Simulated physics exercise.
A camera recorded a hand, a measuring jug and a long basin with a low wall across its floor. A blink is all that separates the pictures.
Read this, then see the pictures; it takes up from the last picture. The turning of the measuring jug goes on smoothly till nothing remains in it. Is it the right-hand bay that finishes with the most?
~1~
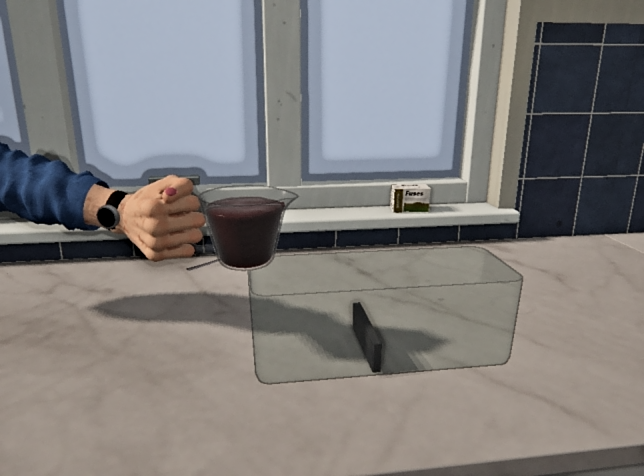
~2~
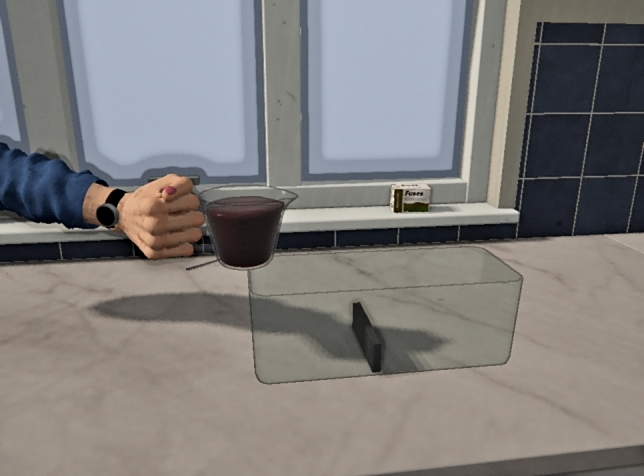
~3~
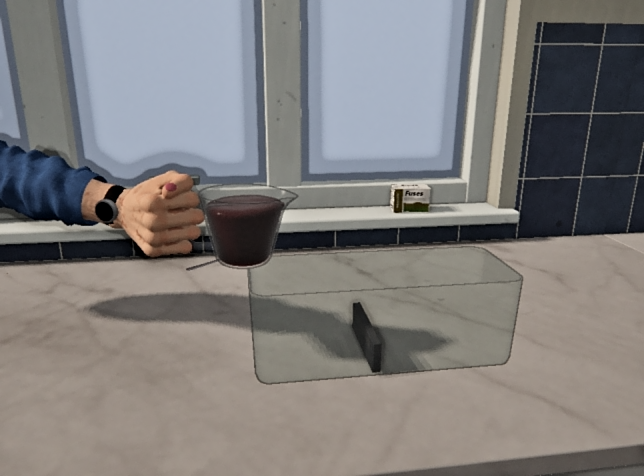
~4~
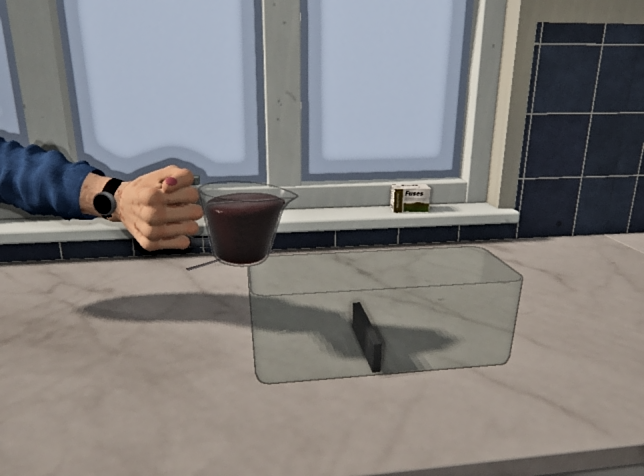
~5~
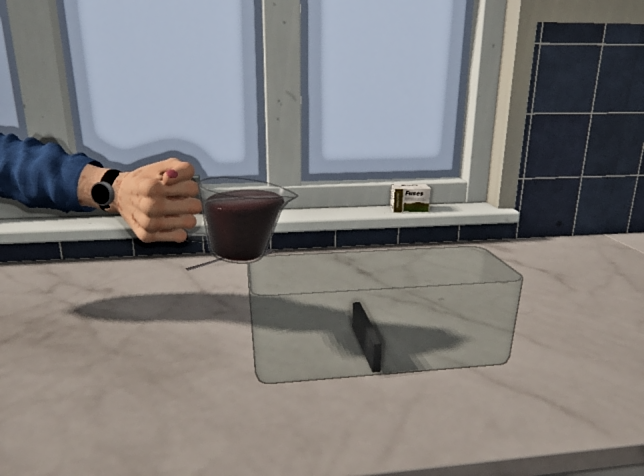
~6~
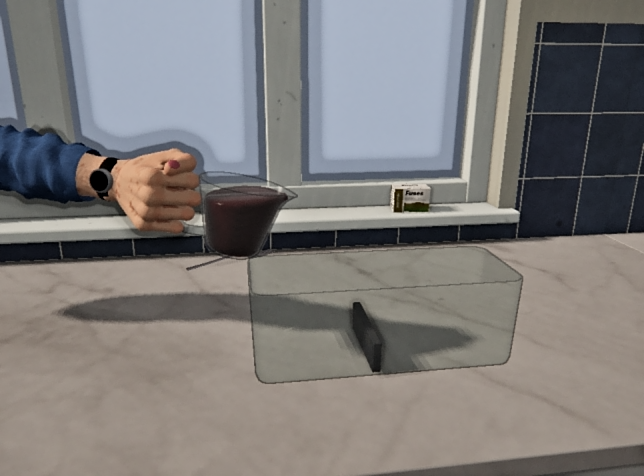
Yes.
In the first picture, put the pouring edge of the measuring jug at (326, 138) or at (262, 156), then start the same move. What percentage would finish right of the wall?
Around 90 percent first, around 5 percent second.
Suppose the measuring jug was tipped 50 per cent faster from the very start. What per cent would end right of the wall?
It comes to some 75 in a hundred.
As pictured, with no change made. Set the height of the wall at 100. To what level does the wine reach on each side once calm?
Left part: 20 per cent, right part: 20 per cent.
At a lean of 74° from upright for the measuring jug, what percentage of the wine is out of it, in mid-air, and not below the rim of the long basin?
About 30 per cent.
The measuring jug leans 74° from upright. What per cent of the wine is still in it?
65 per cent or so.
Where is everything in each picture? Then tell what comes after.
It leans 0°; its right rim is at (299, 195); the wine meets the walls at (205, 206) and (285, 203); the long basin's rim runs from (249, 277) to (503, 263); the wall's top is at (366, 322), in the first frame.
It leans 1°; its right rim is at (299, 195); the wine meets the walls at (204, 205) and (284, 203), in the second frame.
It leans 2°; its right rim is at (299, 195); the wine meets the walls at (204, 205) and (284, 201), in the third frame.
It leans 5°; its right rim is at (299, 195); the wine meets the walls at (204, 203) and (284, 199), in the fourth frame.
It leans 8°; its right rim is at (298, 195); the wine meets the walls at (204, 200) and (285, 196), in the fifth frame.
It leans 12°; its right rim is at (298, 195); the wine meets the walls at (203, 195) and (287, 193), in the sixth frame.
A moment on, the tilt is 74° and 64 per cent is still to pour, 6 is left of the wall and 0 right of it.
Next, the tilt is 106° and 6 per cent is still to pour, 31 is left of the wall and 39 right of it.
Then the tilt is 107° and 0 per cent is still to pour, 35 is left of the wall and 64 right of it.
Later the tilt is 107° and 0 per cent is still to pour, 36 is left of the wall and 63 right of it.
In the end 36 per cent lies left of the wall, 63 right of it and 1 outside.
